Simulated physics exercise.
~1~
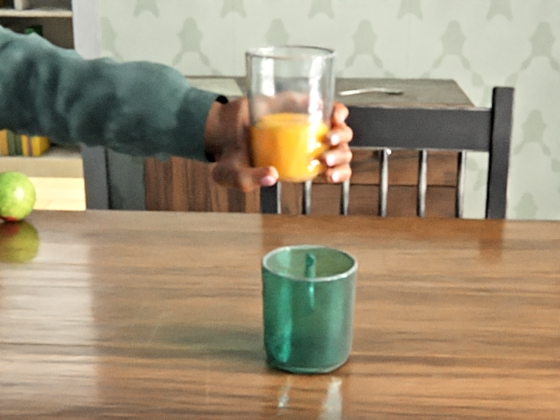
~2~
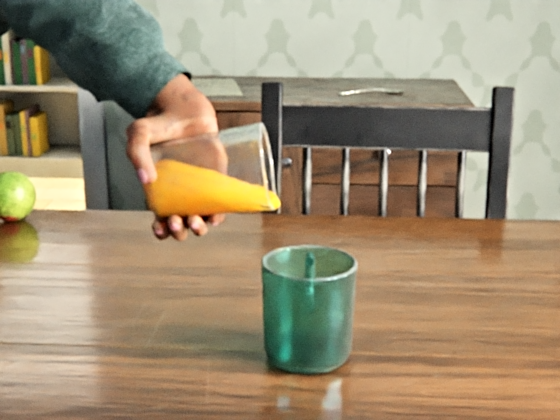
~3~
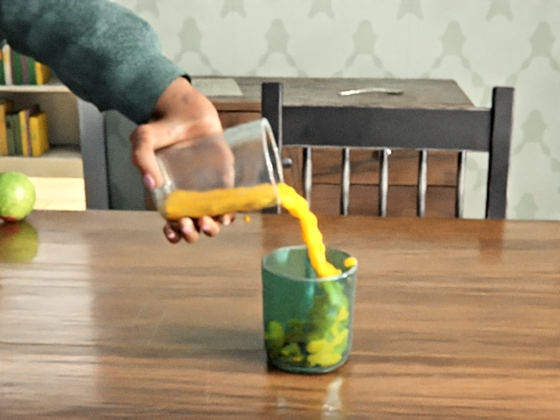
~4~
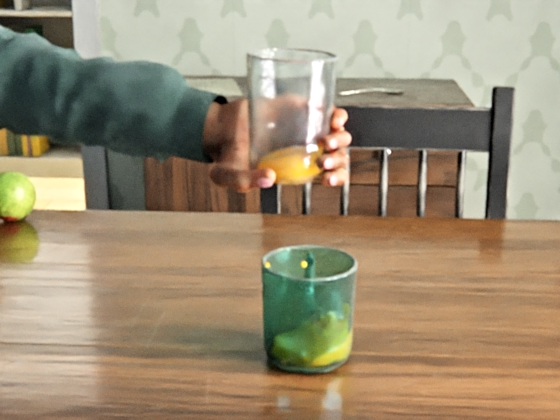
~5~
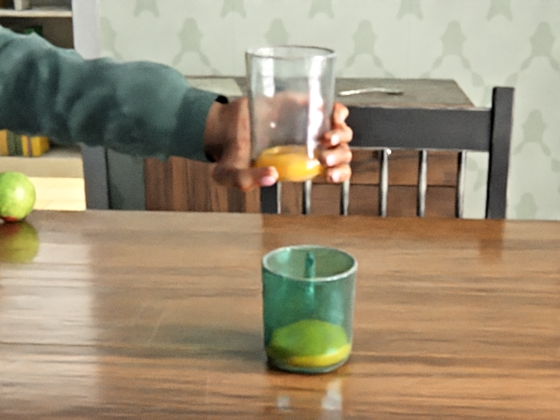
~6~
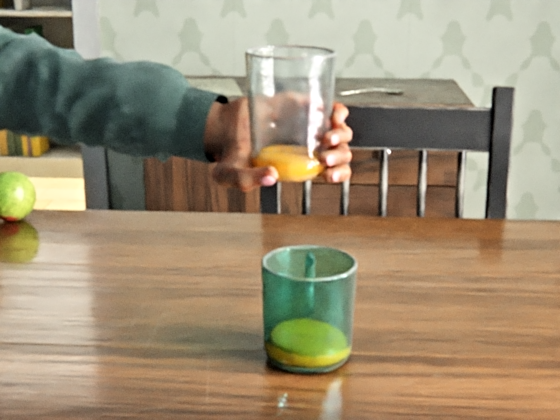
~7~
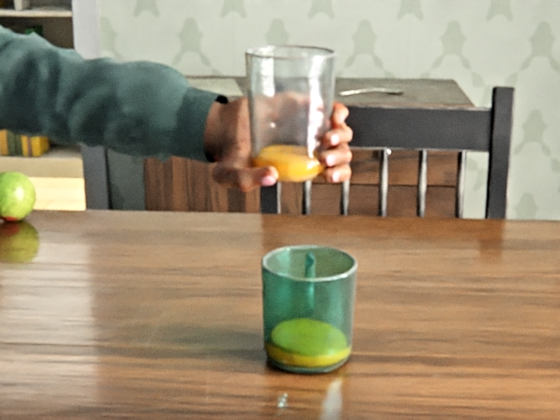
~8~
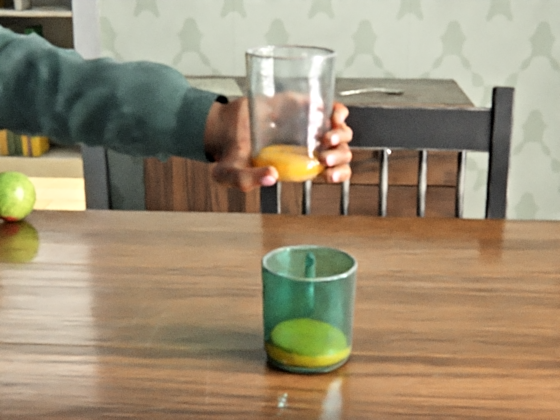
Hand tilting a glass of orange juice, pouring most into a green tumbler on a wooden table, then holding it upright above.
